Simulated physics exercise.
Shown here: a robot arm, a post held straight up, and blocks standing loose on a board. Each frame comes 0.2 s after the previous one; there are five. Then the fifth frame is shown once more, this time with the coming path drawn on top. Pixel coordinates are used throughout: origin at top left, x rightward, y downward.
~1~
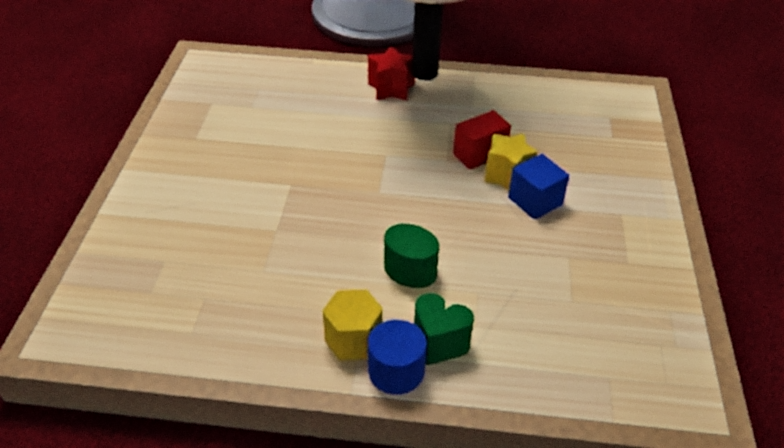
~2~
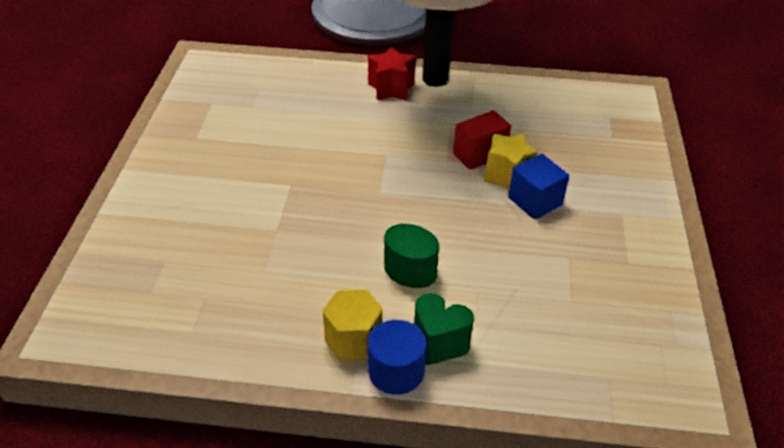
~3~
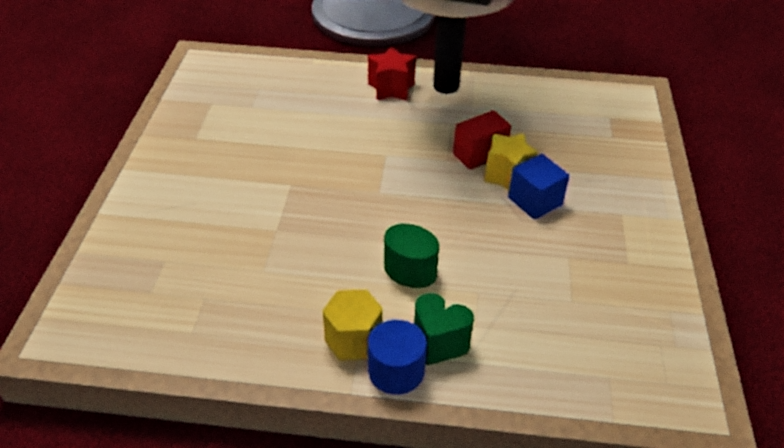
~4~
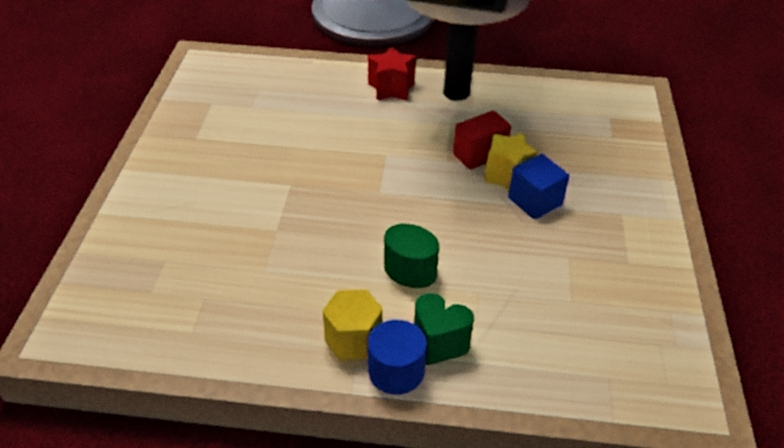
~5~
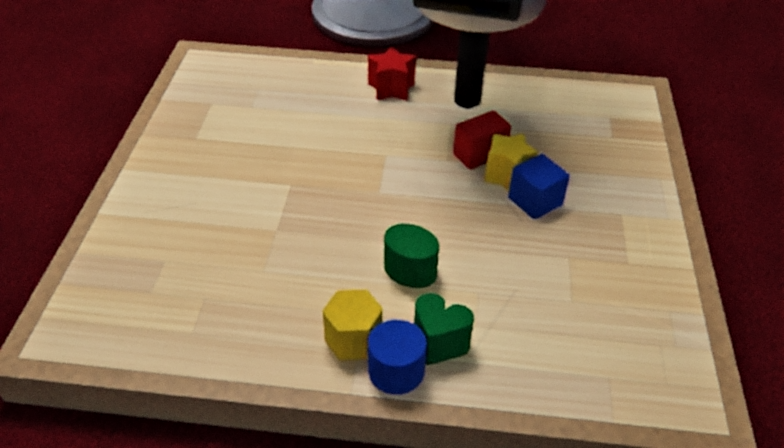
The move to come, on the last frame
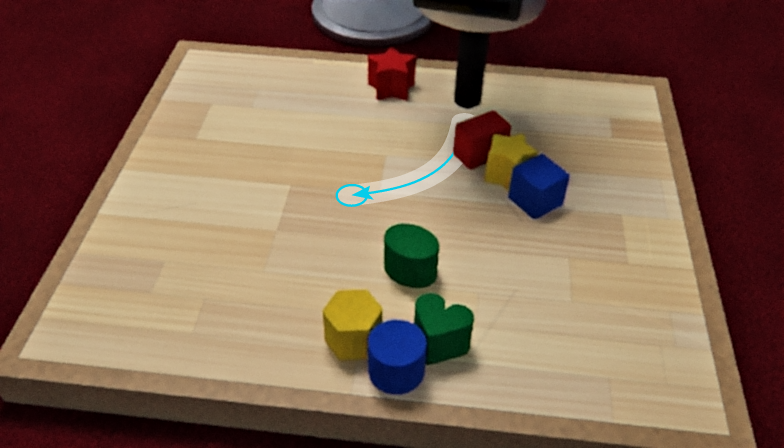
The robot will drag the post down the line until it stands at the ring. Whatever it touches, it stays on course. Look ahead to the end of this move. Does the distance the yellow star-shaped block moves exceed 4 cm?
I'd say no.
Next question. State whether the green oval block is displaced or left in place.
The green oval block keeps its place.
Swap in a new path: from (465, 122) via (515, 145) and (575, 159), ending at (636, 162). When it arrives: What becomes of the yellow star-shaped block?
Shifted.
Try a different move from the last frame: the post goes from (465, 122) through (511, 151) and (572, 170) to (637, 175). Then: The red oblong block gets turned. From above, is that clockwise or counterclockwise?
The answer is clockwise.
The line goes from (465, 122) over (452, 156) and (411, 183) to (352, 195).
What follows on the original path. One third of the way, post at (453, 136); red oblong block at (485, 133), turned 45° anticlockwise; yellow star-shaped block at (518, 150); blue four-sided block at (545, 174).
Two thirds of the way, post at (410, 163); red oblong block at (485, 133), turned 45° anticlockwise; yellow star-shaped block at (518, 150); blue four-sided block at (545, 174).
At the end, post at (351, 174); red star-shaped block unmoved; green oval block unmoved; red oblong block at (485, 133), turned 45° anticlockwise; yellow star-shaped block at (518, 150); blue four-sided block at (545, 174).
